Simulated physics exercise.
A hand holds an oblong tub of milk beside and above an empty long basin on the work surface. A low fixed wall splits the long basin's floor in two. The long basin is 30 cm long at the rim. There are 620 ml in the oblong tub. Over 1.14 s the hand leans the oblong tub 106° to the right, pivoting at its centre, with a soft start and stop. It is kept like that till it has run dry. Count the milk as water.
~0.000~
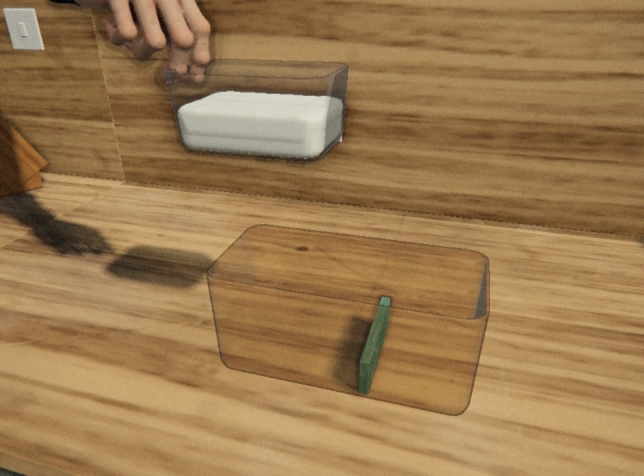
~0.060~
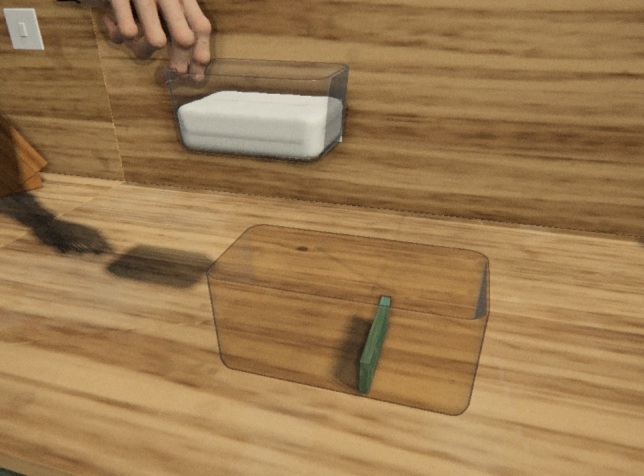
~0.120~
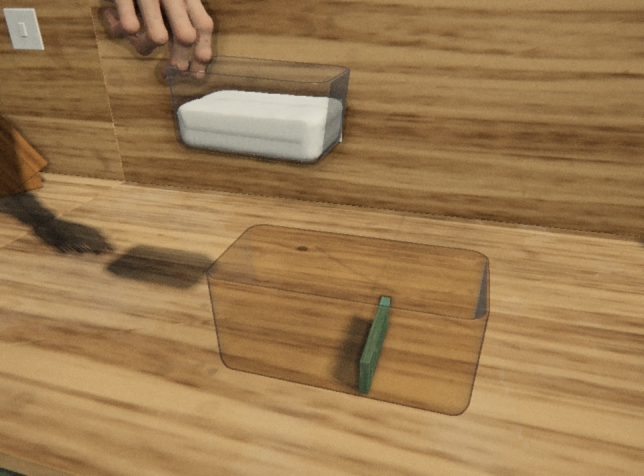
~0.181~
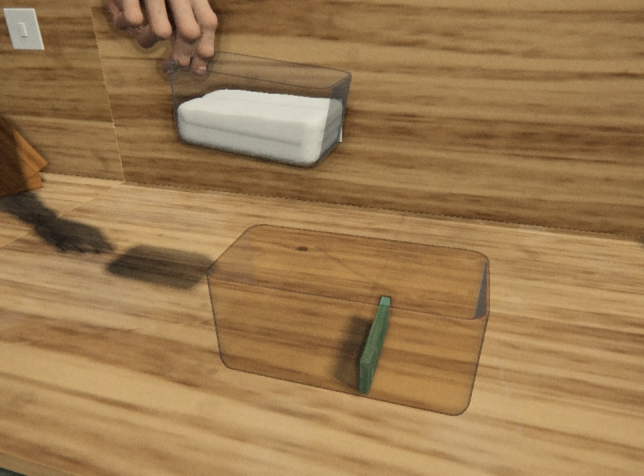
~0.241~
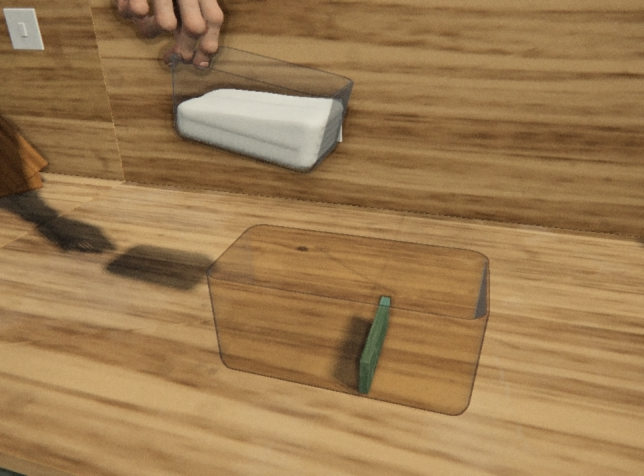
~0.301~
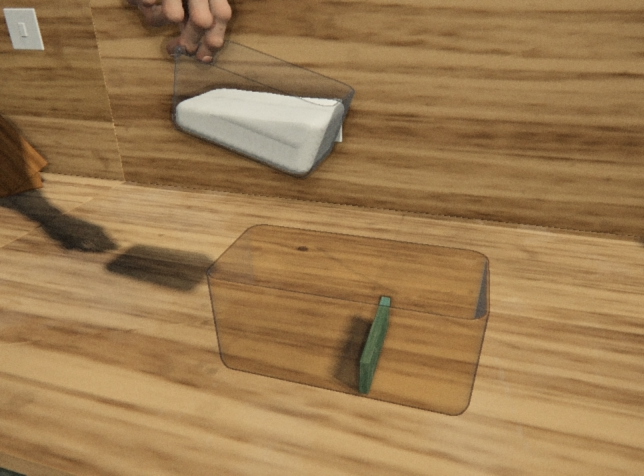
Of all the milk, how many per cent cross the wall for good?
Roughly 54 per cent is past the wall.
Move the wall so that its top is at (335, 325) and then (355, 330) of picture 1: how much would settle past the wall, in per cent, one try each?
In turn about 85 and 65 per cent.
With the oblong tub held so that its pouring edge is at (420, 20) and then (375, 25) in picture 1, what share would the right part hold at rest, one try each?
First 80, then 80 per cent.
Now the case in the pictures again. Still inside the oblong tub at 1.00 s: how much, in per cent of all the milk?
Some 10 per cent.
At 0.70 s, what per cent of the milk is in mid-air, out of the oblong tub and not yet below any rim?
Some 40 per cent.
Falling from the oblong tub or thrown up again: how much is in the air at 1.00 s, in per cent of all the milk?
About 12 per cent.
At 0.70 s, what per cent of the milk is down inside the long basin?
Near 12 in a hundred.
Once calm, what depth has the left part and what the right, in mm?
Left about 12 mm, right about 24 mm.
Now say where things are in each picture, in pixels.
Tilt 0°; pouring edge (338, 73); surface from (200, 99) to (335, 107); the long basin's rim runs from (230, 249) to (488, 285); the wall's top is at (376, 328), in the first picture.
Tilt 1°; pouring edge (338, 74); surface from (200, 99) to (335, 107), in the second picture.
Tilt 3°; pouring edge (339, 77); surface from (200, 99) to (335, 108), in the third picture.
Tilt 6°; pouring edge (341, 83); surface from (199, 97) to (335, 110), in the fourth picture.
Tilt 11°; pouring edge (343, 91); surface from (199, 97) to (336, 111), in the fifth picture.
Tilt 17°; pouring edge (344, 100); surface from (199, 96) to (338, 111), in the sixth picture.
After 0.70 s the tilt is 72° and 47 per cent is still to pour, 1 is left of the wall and 11 right of it.
After 1.00 s the tilt is 102° and 10 per cent is still to pour, 23 is left of the wall and 55 right of it.
After 1.30 s the tilt is 106° and 0 per cent is still to pour, 44 is left of the wall and 53 right of it.
After 1.64 s the tilt is 106° and 0 per cent is still to pour, 46 is left of the wall and 54 right of it.
In the end 46 per cent lies left of the wall, 54 right of it and 1 outside.
